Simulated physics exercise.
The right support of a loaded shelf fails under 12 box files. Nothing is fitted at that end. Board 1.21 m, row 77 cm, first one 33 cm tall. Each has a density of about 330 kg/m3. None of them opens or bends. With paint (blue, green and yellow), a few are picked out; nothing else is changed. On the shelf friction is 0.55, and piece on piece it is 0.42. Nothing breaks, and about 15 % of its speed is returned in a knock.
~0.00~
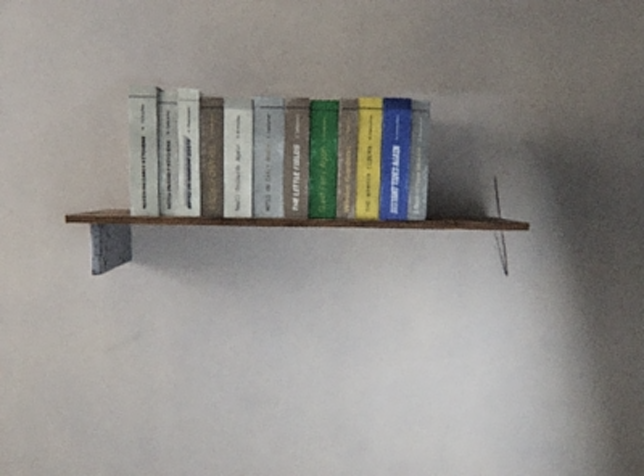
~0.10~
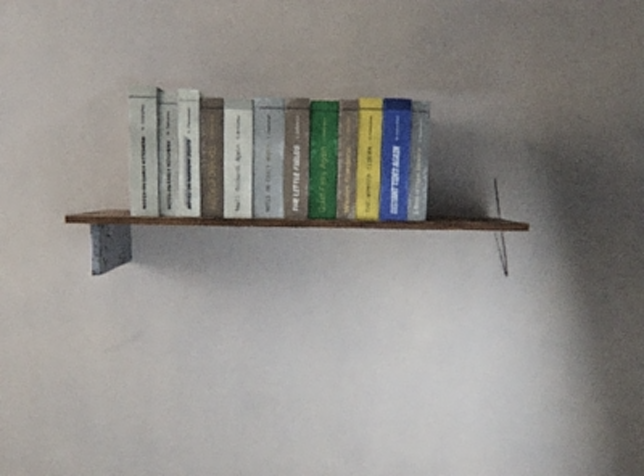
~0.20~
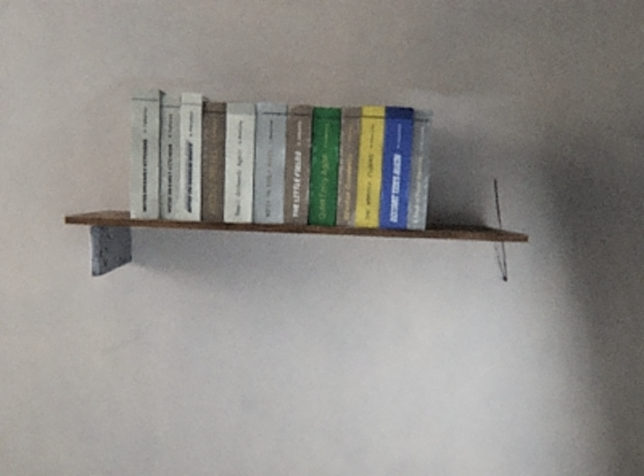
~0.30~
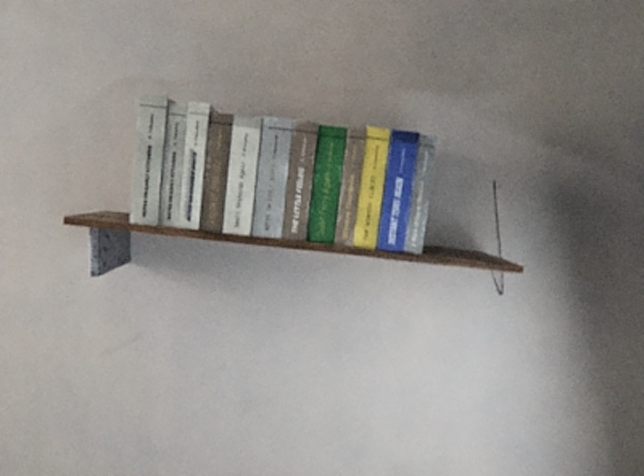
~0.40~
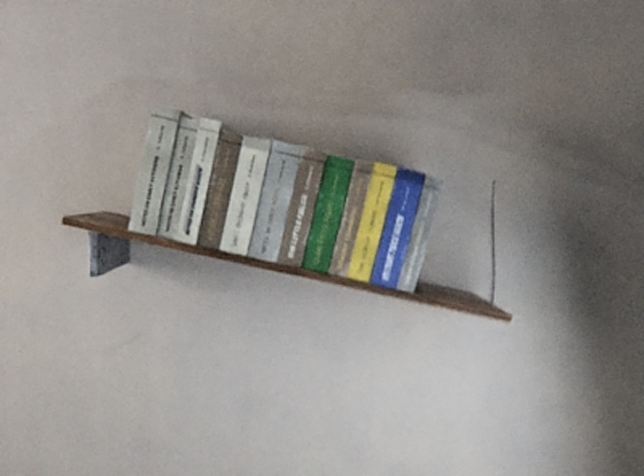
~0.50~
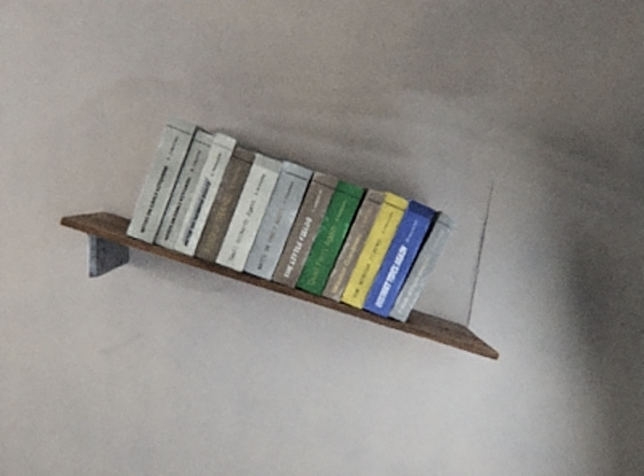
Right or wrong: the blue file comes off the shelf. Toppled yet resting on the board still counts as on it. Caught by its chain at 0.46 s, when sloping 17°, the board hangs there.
Wrong.
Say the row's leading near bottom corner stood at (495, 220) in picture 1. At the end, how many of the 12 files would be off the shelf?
That would give 3.
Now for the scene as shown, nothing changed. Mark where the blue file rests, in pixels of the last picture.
(468, 297), more or less.
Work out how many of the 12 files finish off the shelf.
0 in total.
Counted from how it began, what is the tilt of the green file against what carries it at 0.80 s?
Tilt: Approx. 30°.
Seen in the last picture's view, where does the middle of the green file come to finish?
Last frame, centre at roughly (370, 253).
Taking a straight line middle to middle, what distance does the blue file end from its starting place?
It finishes around 45 cm from its starting point.
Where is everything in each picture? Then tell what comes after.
In the first frame (each place is the centre of the face we see best; leans and shifts are taken against what carries them), shelf's free end (519, 227) slope 0°; blue file (396, 160); yellow file (369, 159); green file (324, 160); all in place.
Shelf's free end (519, 228) slope 0°; blue file (396, 160), in the second frame.
Shelf's free end (518, 239) slope 1°; blue file (397, 169), in the third frame.
Shelf's free end (513, 269) slope 5°; blue file (398, 192), in the fourth frame.
Shelf's free end (502, 317) slope 12°; blue file (398, 229), in the fifth frame.
Shelf's free end (489, 355) slope 17°; blue file (399, 259) tilted 5°; yellow file (375, 251) tilted 5°; green file (329, 239) tilted 4°; steepest lean 8°, the file at (423, 268); 11 have shifted, in the sixth frame.
By 0.62 s, none of the 12 files off the shelf, 12 disturbed; blue file tilted 19°; yellow file tilted 18°.
By 0.80 s, none of the 12 files off the shelf, 12 disturbed; blue file tilted 49°; yellow file tilted 32°.
When it is over (1.5 s), none of the 12 files off the shelf, 12 disturbed; blue file on its side; yellow file tilted 56°; green file tilted 39°. In pixels of the last frame, middles, blue file near (469, 297), yellow file near (426, 281).
